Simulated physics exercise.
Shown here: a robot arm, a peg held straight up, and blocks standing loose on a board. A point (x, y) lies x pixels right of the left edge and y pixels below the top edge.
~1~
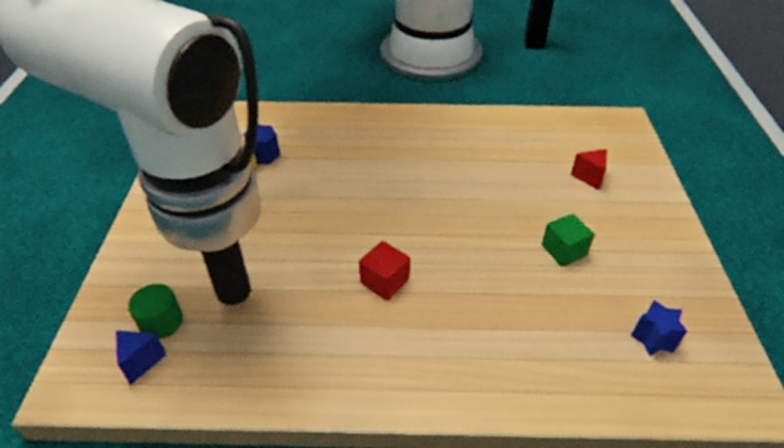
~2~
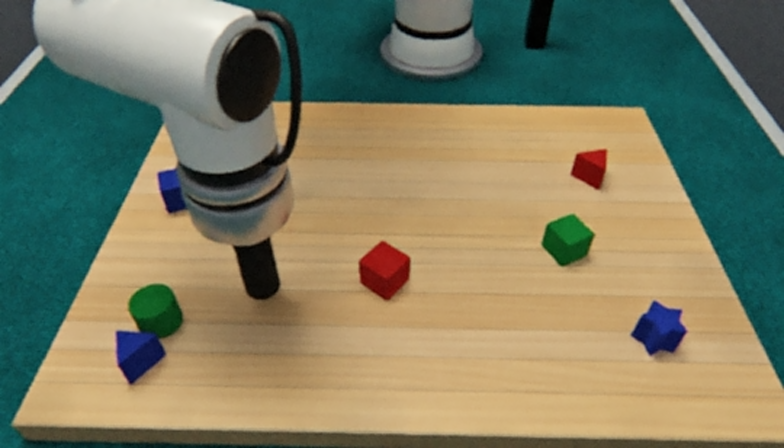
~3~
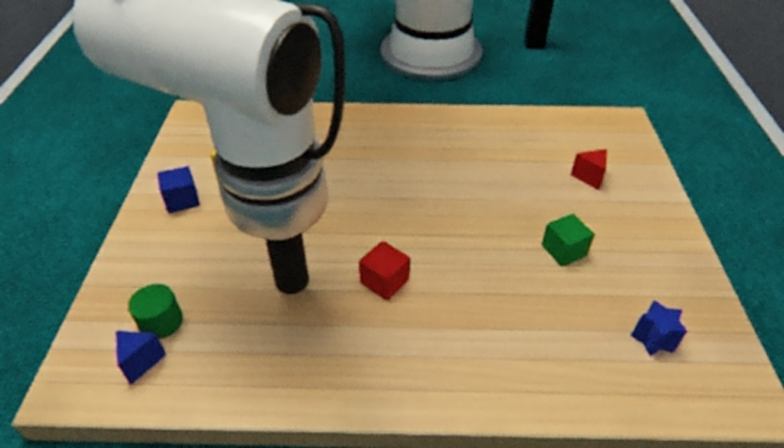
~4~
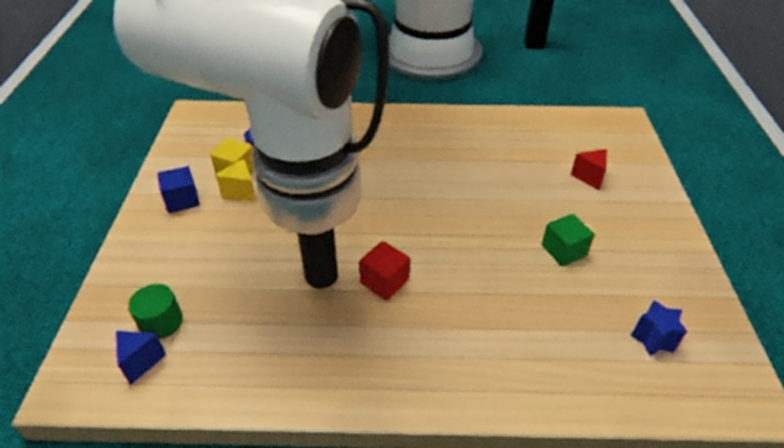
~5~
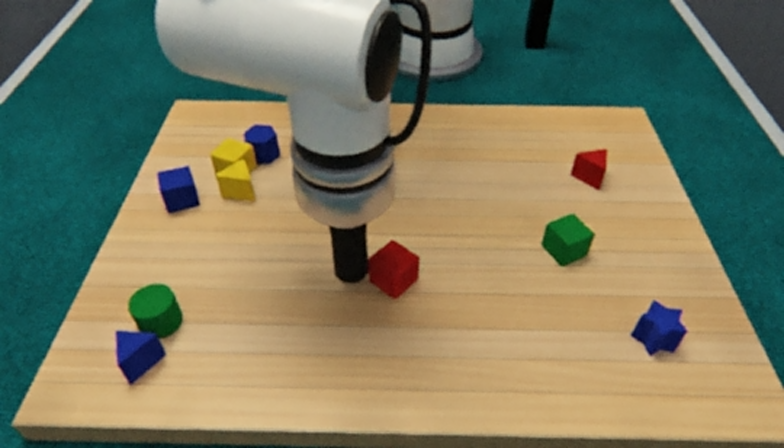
On a wooden board, a robot arm moves its peg right and nudges the red cube.
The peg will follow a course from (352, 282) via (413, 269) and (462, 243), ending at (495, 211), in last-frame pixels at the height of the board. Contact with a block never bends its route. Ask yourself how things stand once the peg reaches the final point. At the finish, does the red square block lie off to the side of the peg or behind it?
Answer: Yes.
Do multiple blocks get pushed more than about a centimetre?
No - that is not the case.
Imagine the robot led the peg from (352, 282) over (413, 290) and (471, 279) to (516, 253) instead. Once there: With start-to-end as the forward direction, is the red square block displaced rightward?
No.
On the path given first. One third of the way, peg (415, 257); red square block (454, 257), turned 40° clockwise.
Two thirds of the way, peg (464, 232); red square block (471, 255), turned 100° clockwise.
At the end, peg (497, 200); red square block (471, 255), turned 100° clockwise; green square block not moved.
